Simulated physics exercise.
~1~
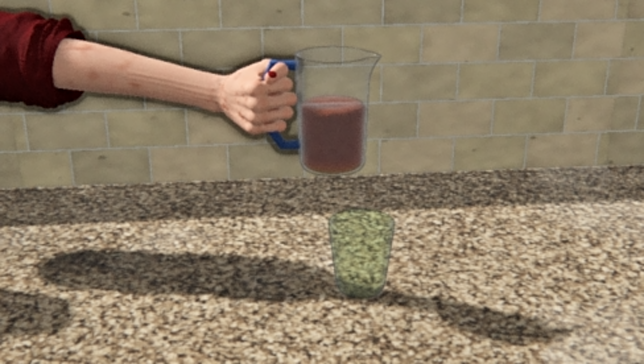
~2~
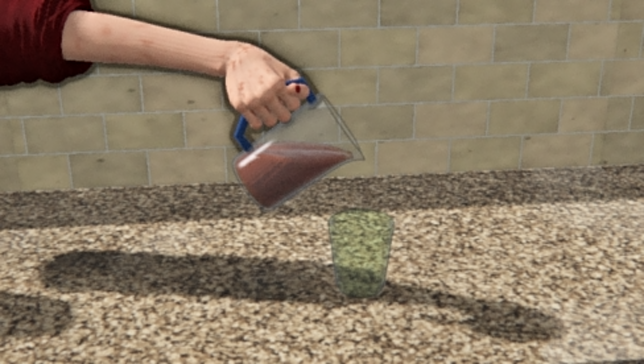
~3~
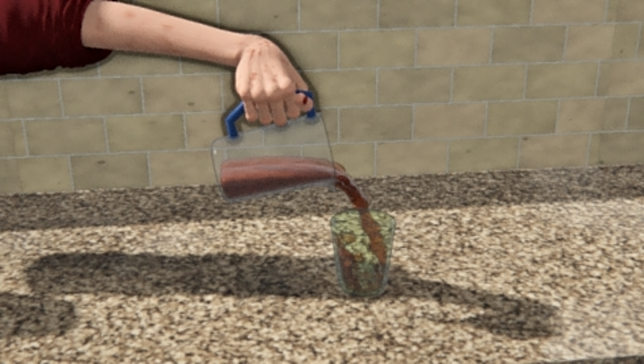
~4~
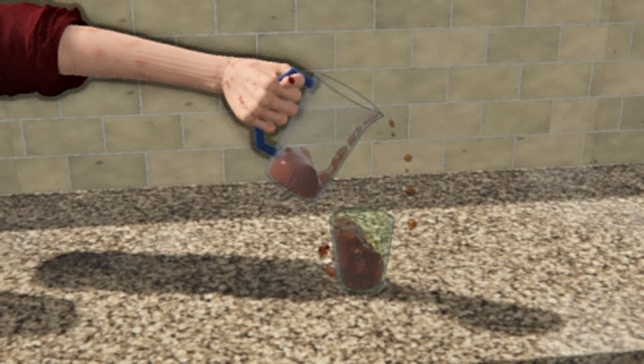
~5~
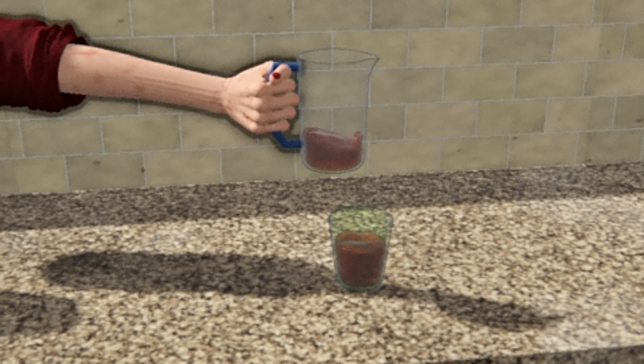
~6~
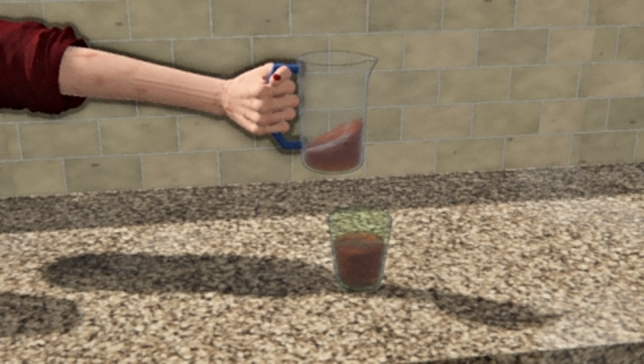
A speckled stone worktop stands before a tan tiled wall, seen from the front and slightly above. An arm in a dark red sleeve reaches in from the left, holding a clear jug of reddish-brown tea by its blue handle over an empty, green-tinted drinking glass. The hand tilts the jug gently to the right until tea streams from its lip into the glass. As the jug turns back upright, a few drops scatter around the glass. Finally, the remaining tea sloshes in the raised jug, while the glass stands partly filled below.
